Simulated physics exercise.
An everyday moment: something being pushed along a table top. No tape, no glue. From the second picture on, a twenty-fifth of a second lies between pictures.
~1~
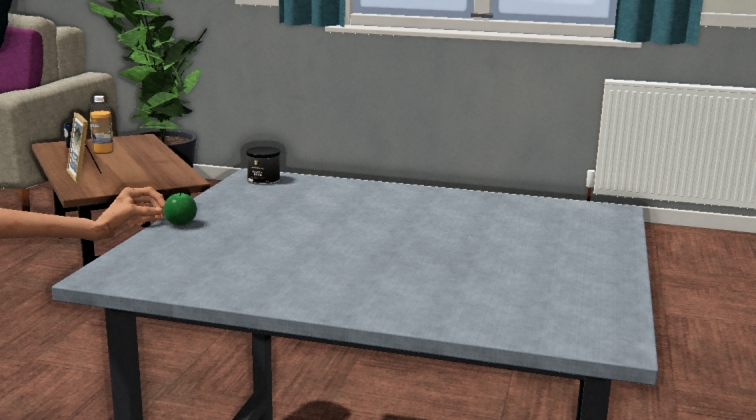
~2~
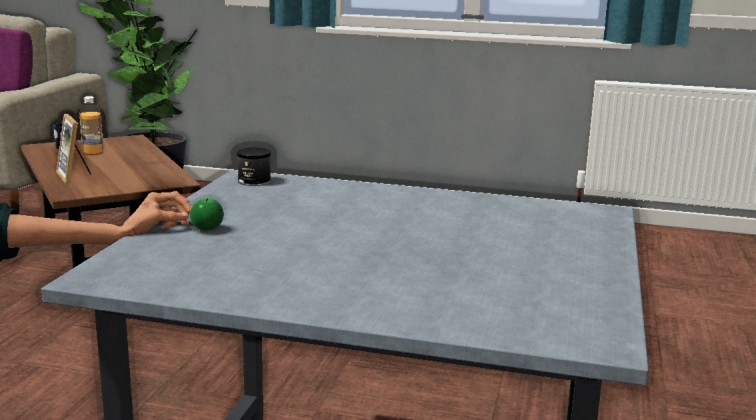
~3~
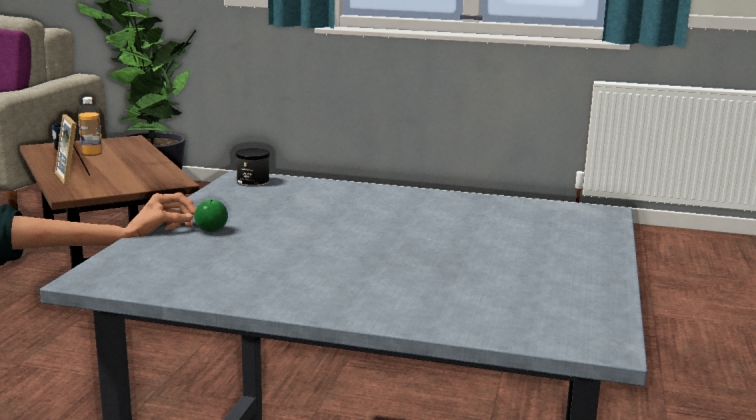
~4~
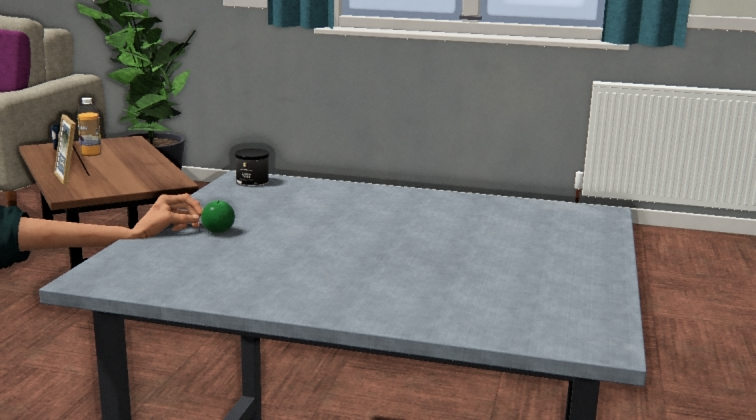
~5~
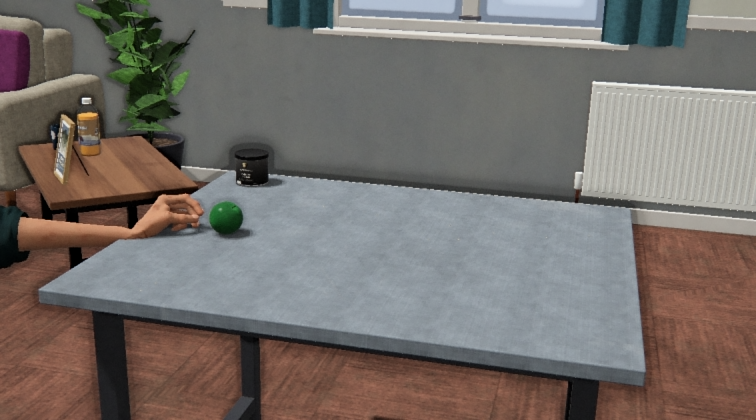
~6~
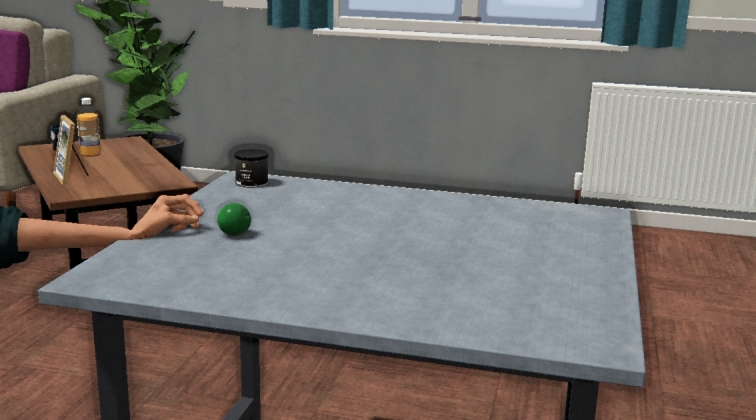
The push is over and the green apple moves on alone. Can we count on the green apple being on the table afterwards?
The green apple remains on top.
Then, 0.10 s on from there, green apple shifted about its own width near (255, 222).
Then, 0.30 s on from there, green apple shifted well along near (291, 225).
Then, 0.60 s on from there, green apple shifted well along near (333, 230).
Then, 0.90 s on from there, green apple shifted well along near (362, 233).
In the end, moved from the start, green apple. At the end, from the last picture's camera, green apple near (377, 235).
